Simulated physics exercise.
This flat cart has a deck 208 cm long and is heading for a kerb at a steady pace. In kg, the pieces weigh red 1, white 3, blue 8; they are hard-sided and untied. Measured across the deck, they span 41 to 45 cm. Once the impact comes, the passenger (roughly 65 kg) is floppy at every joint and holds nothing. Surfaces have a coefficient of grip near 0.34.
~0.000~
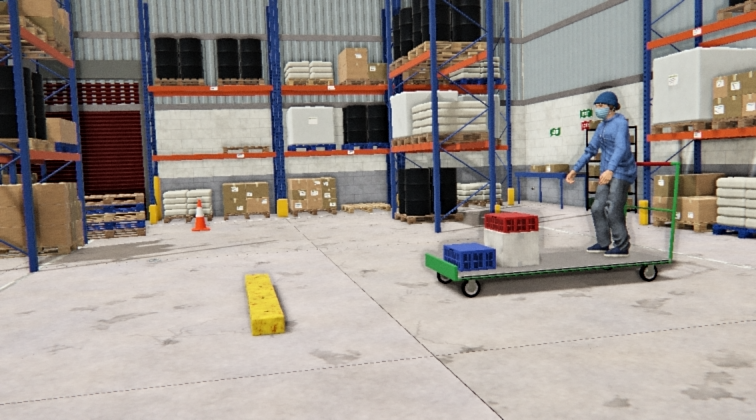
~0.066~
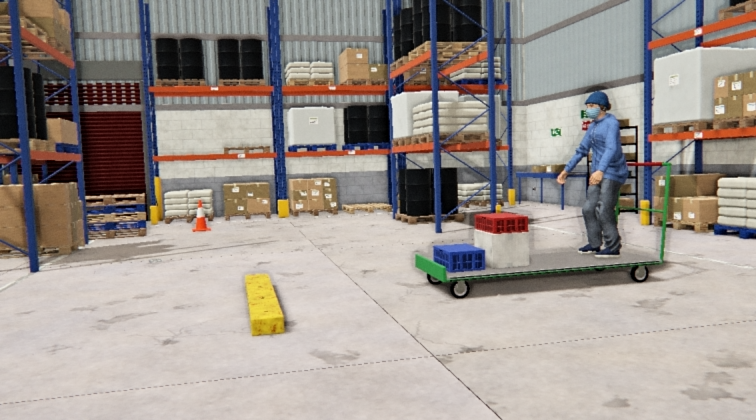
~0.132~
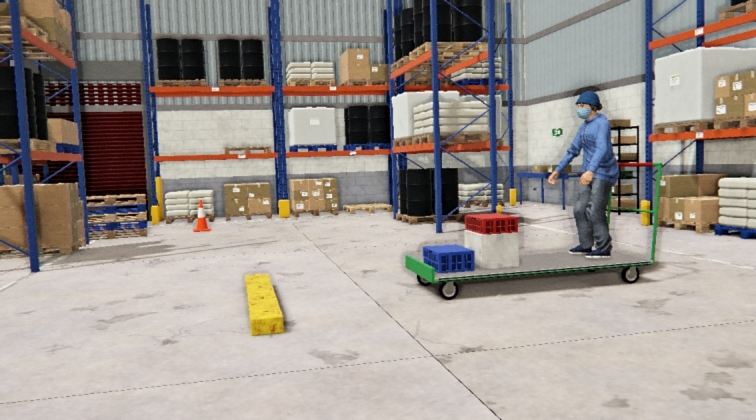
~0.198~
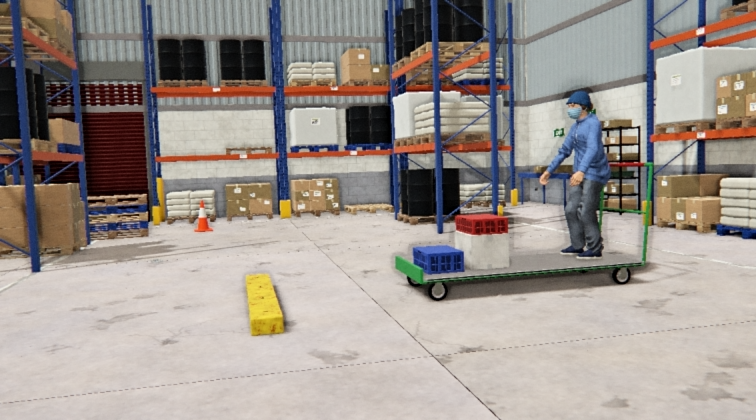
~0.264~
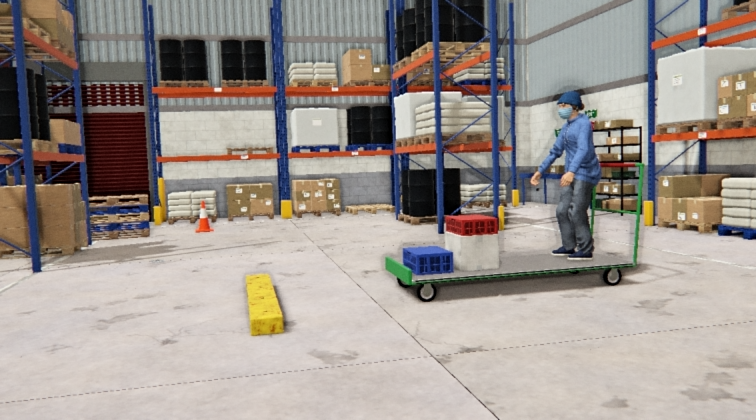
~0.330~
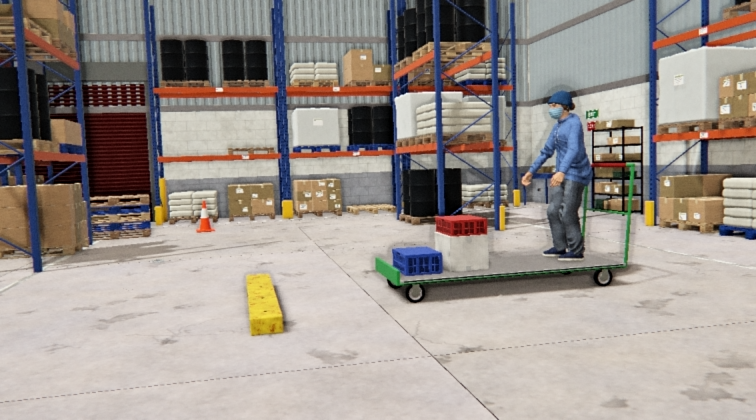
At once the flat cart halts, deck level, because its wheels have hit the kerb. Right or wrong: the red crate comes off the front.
Wrong.
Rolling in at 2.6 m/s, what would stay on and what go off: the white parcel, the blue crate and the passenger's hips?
In that case the white item would stay put, the blue item would stay put and the hips would stay put.
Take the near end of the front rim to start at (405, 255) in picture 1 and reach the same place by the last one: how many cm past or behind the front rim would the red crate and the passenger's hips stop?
In that case the red item would end 60 cm behind the front rim, and the hips 150 cm behind it.
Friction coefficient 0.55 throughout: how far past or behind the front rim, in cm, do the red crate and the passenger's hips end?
Result: Red item 50 short of the rim; hips 140 short of it too.
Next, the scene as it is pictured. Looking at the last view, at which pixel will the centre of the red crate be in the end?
(294, 241).
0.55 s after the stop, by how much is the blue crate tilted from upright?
I'd put the tilt near 0 degrees.
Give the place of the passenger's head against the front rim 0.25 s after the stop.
At that moment it sits around 130 cm behind the rim.
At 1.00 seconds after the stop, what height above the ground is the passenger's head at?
Roughly 60 cm above the ground.
After 1.02 s the deck stops.
After 1.57 s the red crate is 27 cm behind the rim, tilted 40°, near (295, 240) in the last picture's view.
After 2.02 s the red crate is 27 cm behind the rim, tilted 40°, near (294, 241) in the last picture's view.
Final state at 2.8 s, nothing is past the rim; behind it, red crate, white parcel, blue crate and the passenger's hips.
